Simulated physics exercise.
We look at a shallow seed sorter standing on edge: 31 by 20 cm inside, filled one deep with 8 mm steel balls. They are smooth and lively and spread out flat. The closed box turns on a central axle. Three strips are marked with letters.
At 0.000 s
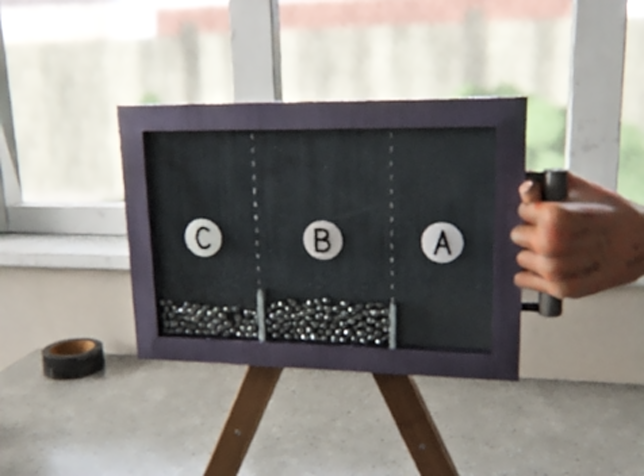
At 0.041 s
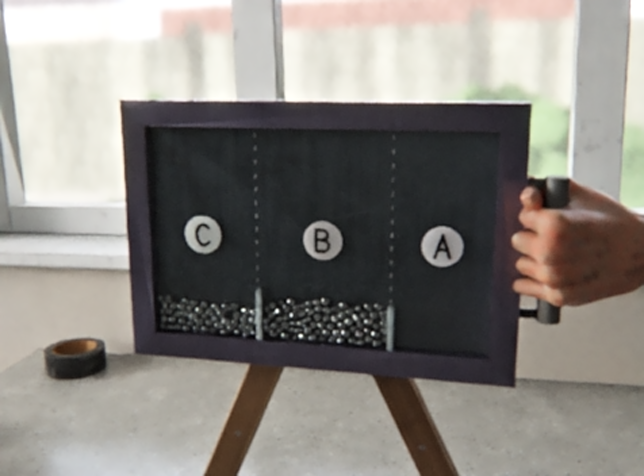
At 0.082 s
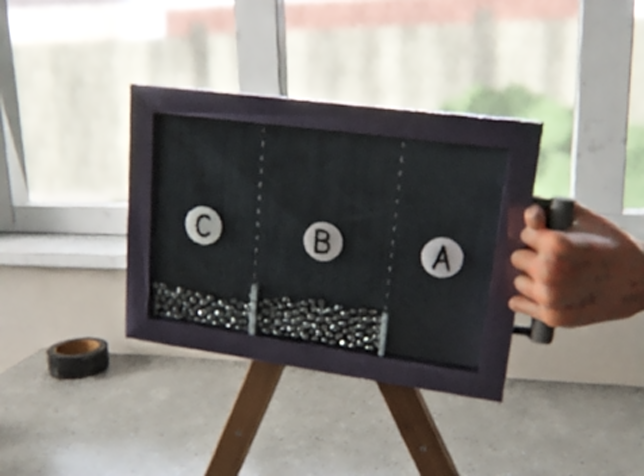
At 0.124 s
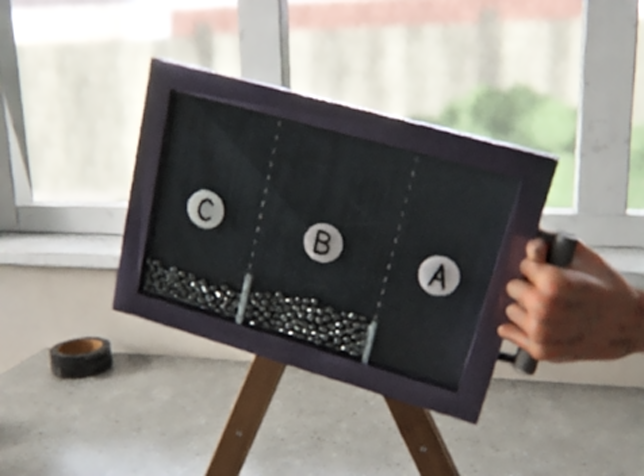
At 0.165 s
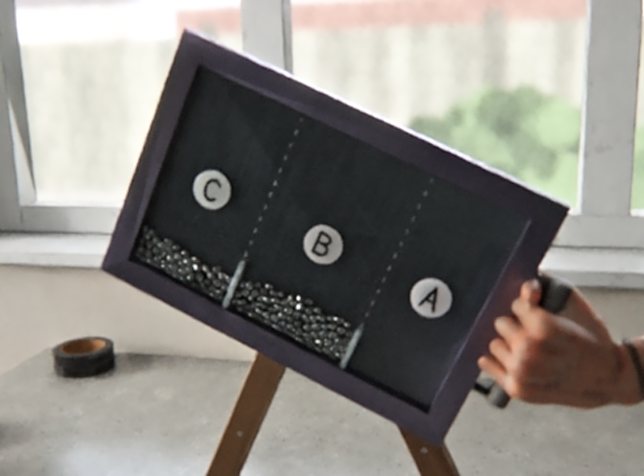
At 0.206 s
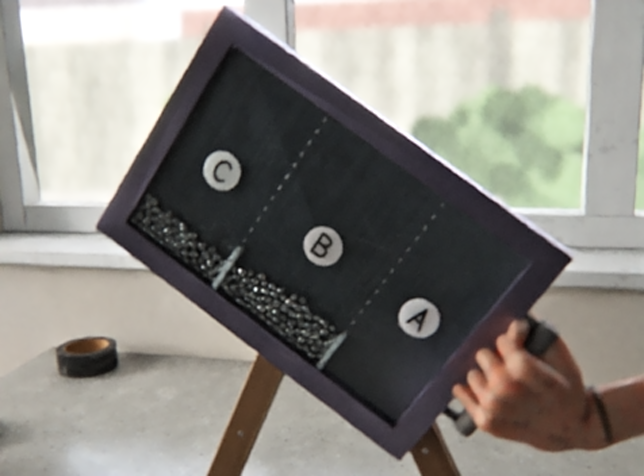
On a grey tabletop by a window, a hand turning a dark framed box of small silvery balls clockwise on its stand.
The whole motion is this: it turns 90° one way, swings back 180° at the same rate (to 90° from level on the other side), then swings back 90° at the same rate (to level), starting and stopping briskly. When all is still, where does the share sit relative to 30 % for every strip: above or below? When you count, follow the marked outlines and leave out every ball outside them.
A: Below it. B: Below it. C: Above it.
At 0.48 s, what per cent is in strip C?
Around 35 percent of the load.
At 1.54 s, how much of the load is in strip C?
Share: Near 75 %.
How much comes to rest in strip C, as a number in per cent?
About 75 %.
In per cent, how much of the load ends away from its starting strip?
Moved share: About 50 per cent.
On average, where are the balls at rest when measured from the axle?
Some 7 cm left and 7 cm below.
After 0.48 s, it stands 90° clockwise; the balls' middle is 6 cm left of and level with the centre; A 20 %, B 45 %, C 35 %.
After 1.54 s, it stands 45° anticlockwise; the balls' middle is 4 cm left of and 10 cm below the centre; A 5 %, B 20 %, C 75 %.
After 1.78 s, it stands level; the balls' middle is 9 cm left of and 6 cm below the centre; A 5 %, B 20 %, C 75 %.
Settled by 3.0 s, it stands level; A 5 %, B 20 %, C 75 %.
